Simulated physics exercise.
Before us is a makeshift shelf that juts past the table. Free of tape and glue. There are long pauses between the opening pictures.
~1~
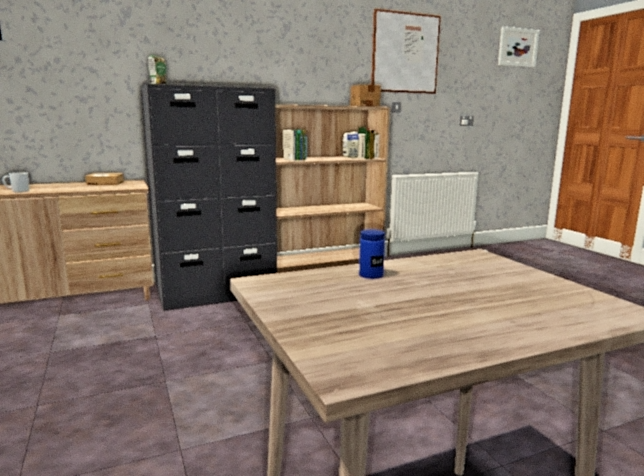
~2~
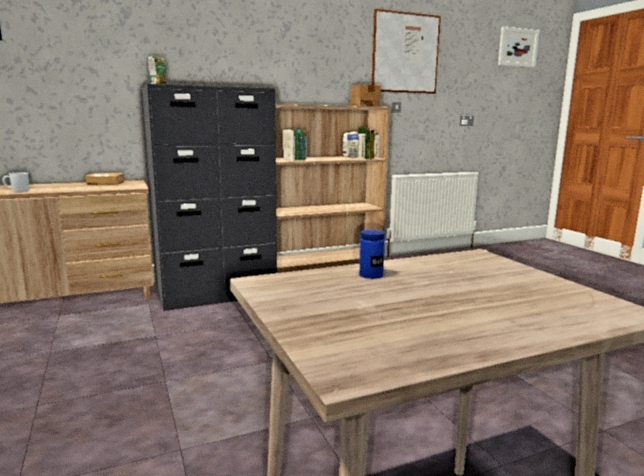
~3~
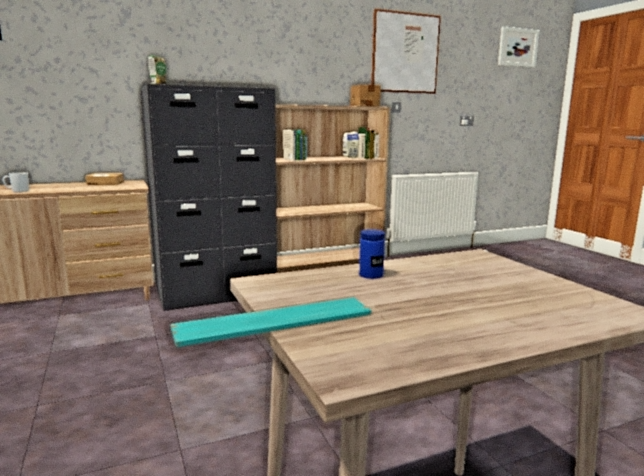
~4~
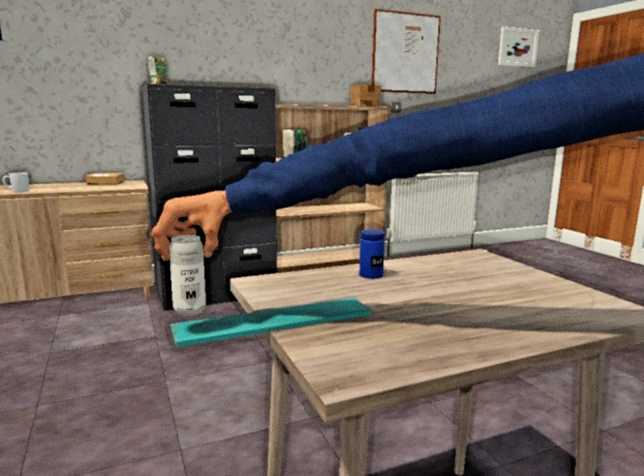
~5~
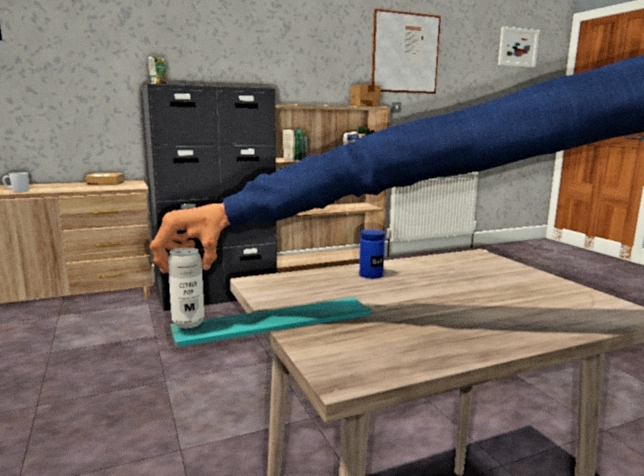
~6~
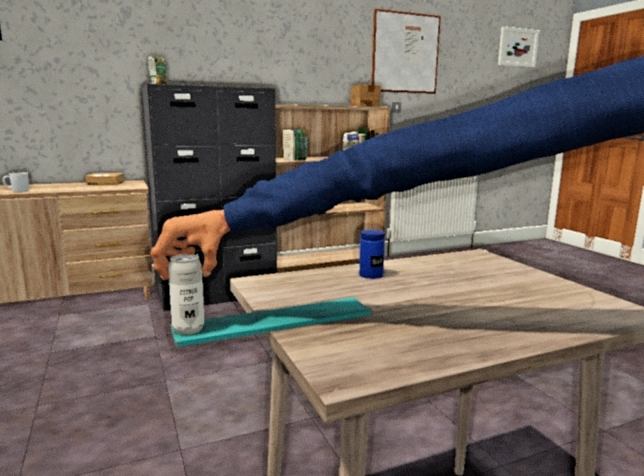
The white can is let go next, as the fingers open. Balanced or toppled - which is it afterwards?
Toppled.
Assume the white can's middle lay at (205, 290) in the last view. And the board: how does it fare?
Well, it simply tumbles down.
Then, 0.40 s after the last picture, white can and turquoise board now down on the floor or falling.
Then, 0.60 s after the last picture, things are still on the move.
By the end, down on the floor or falling, white can and turquoise board; blue jar in place. The board comes down.
